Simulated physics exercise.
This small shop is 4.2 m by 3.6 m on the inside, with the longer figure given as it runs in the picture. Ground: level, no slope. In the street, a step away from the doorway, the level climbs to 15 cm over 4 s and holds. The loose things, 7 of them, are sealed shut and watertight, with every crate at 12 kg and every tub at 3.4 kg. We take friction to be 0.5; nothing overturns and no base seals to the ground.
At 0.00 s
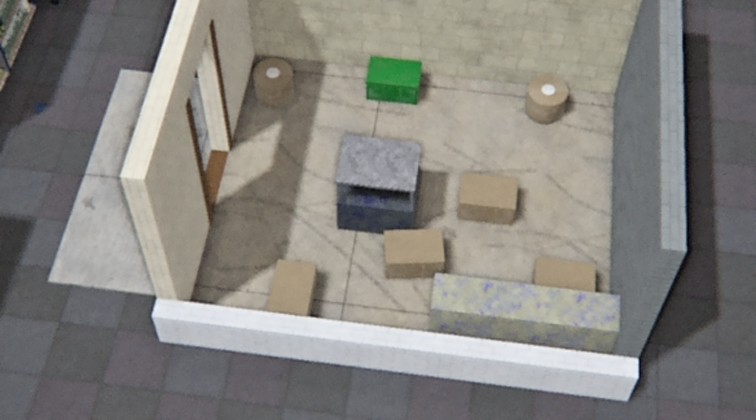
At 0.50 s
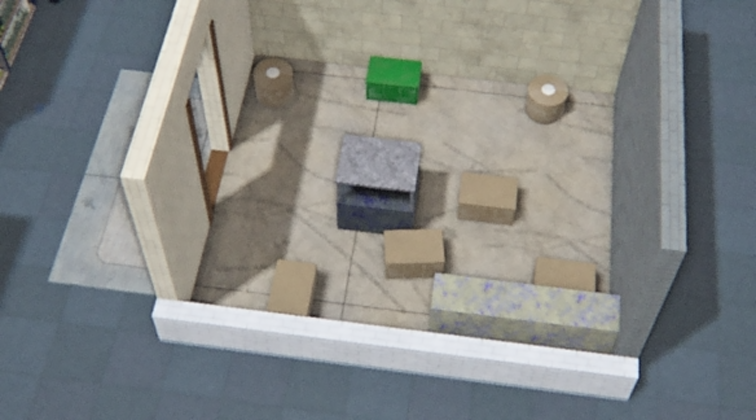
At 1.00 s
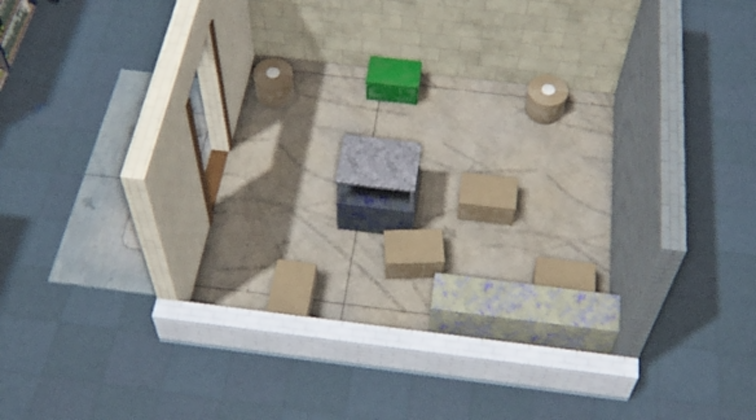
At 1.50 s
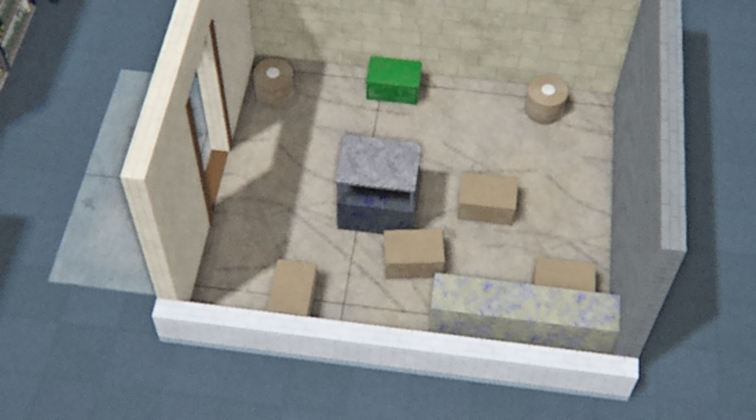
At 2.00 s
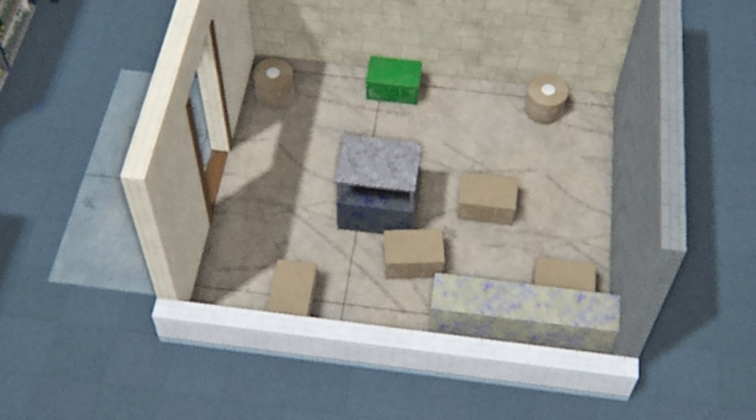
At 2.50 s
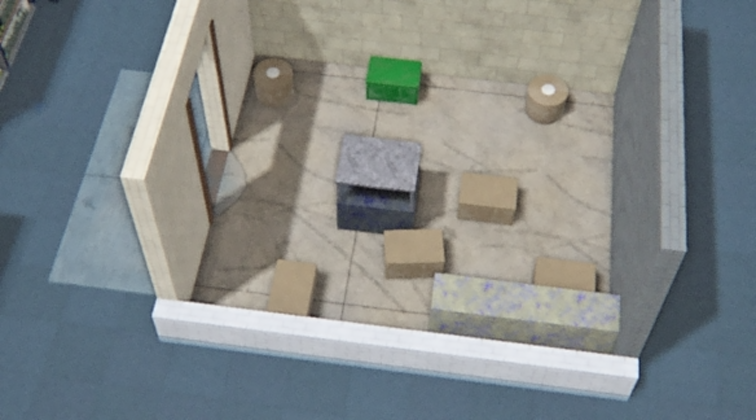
Bluish water spreads over the grey tiled street around a small, roofless shop seen from a fixed view high above, covering the paving and the pale slab outside the left doorway. Inside, a green crate stands by the back wall between two round tan tubs, with tan boxes around a dark, grey-topped block and a mottled counter in front. A little water finally slips in at the doorway, while nothing indoors shifts.
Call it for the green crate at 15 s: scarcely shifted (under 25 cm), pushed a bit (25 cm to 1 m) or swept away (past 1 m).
Scarcely shifted.
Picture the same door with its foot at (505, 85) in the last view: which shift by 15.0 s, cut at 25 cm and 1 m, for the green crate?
Green crate: No real movement.
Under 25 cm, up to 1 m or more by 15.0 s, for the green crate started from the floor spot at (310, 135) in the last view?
It creeps a little.
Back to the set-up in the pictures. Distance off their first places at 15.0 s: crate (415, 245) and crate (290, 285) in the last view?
One is off by 50 cm, the other by 40 cm, in the order asked.
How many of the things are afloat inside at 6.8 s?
0.
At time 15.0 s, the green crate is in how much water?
Near 6 cm deep.
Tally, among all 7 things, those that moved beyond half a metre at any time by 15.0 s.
Result: 4.
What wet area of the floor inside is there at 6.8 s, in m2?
9.5 m2.
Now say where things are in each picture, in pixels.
In the first frame, the green crate at (394, 71) rests on the ground; 0.0 m2 under water; 0 of 7 have shifted.
In the second frame, the green crate at (394, 71), on the bottom; water covers 0.0 m2; 0 of 7 have shifted.
In the third frame, the green crate at (394, 71), on the bottom; water covers 0.0 m2; 0 of 7 have shifted.
In the fourth frame, the green crate at (394, 71) rests on the ground; 0.0 m2 under water; 0 of 7 have shifted.
In the fifth frame, the green crate at (394, 71), on the bottom; 0.0 m2 under water; 0 of 7 have shifted.
In the sixth frame, the green crate at (394, 71) rests on the ground; water covers 0.1 m2; 0 of 7 have shifted.
After 3.5 s the green crate is near (394, 71), 0.0 m from its start, aground; 0 afloat.
After 6.8 s the green crate is near (394, 71), 0.0 m from its start, aground; 0 afloat.
After 11.0 s the green crate is near (396, 67), 0.1 m from its start, aground; 3 afloat.
After 15.0 s the green crate is near (396, 64), 0.1 m from its start, afloat; 7 afloat.
